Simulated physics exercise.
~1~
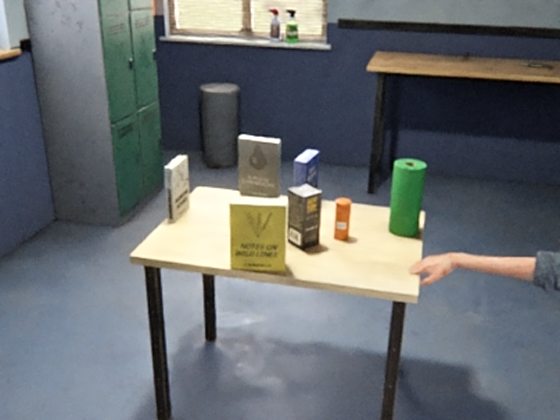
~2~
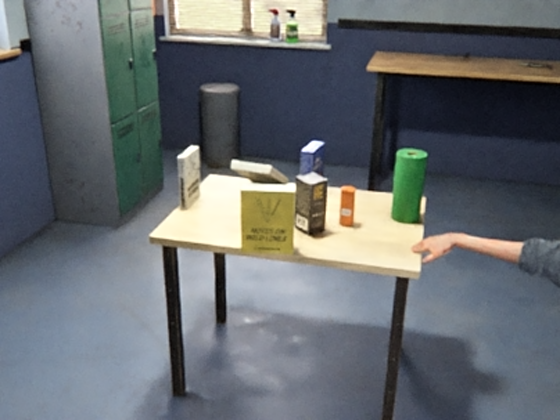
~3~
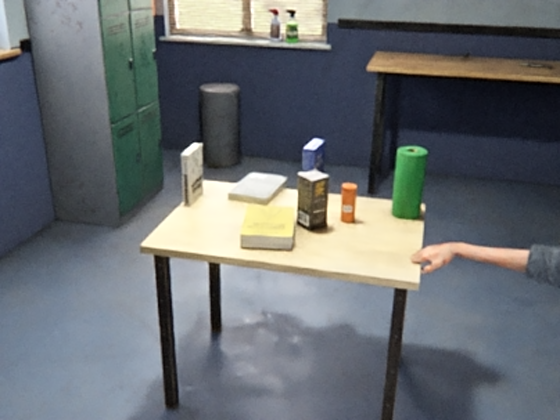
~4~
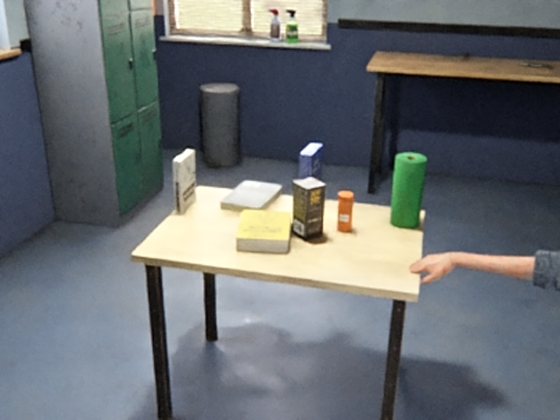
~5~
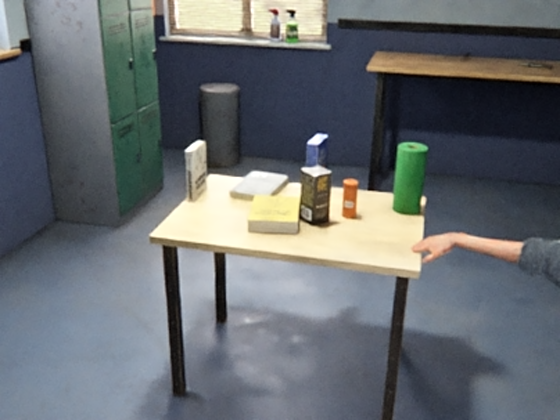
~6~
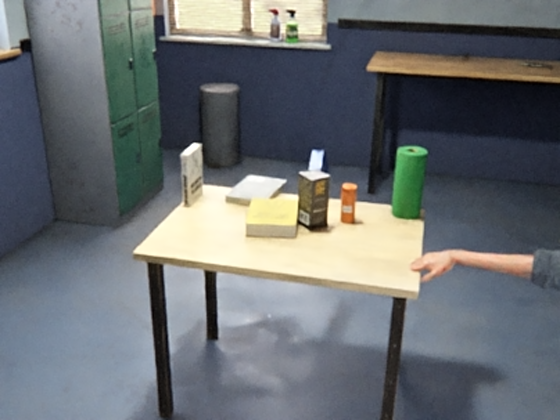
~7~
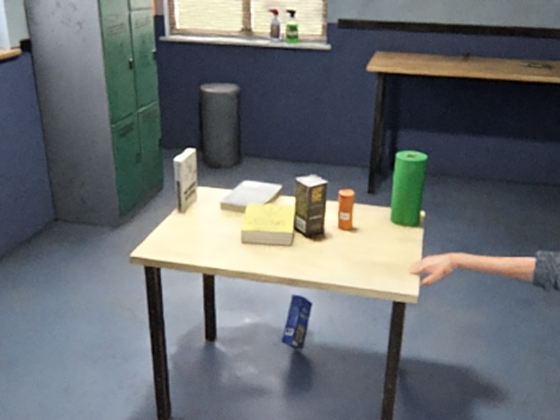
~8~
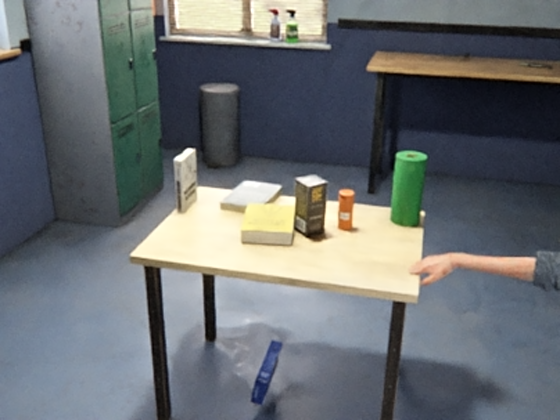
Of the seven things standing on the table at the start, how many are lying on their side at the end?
Three of them end on their side. They are the grey book and the yellow book on the table, and the blue packet that falls off it.
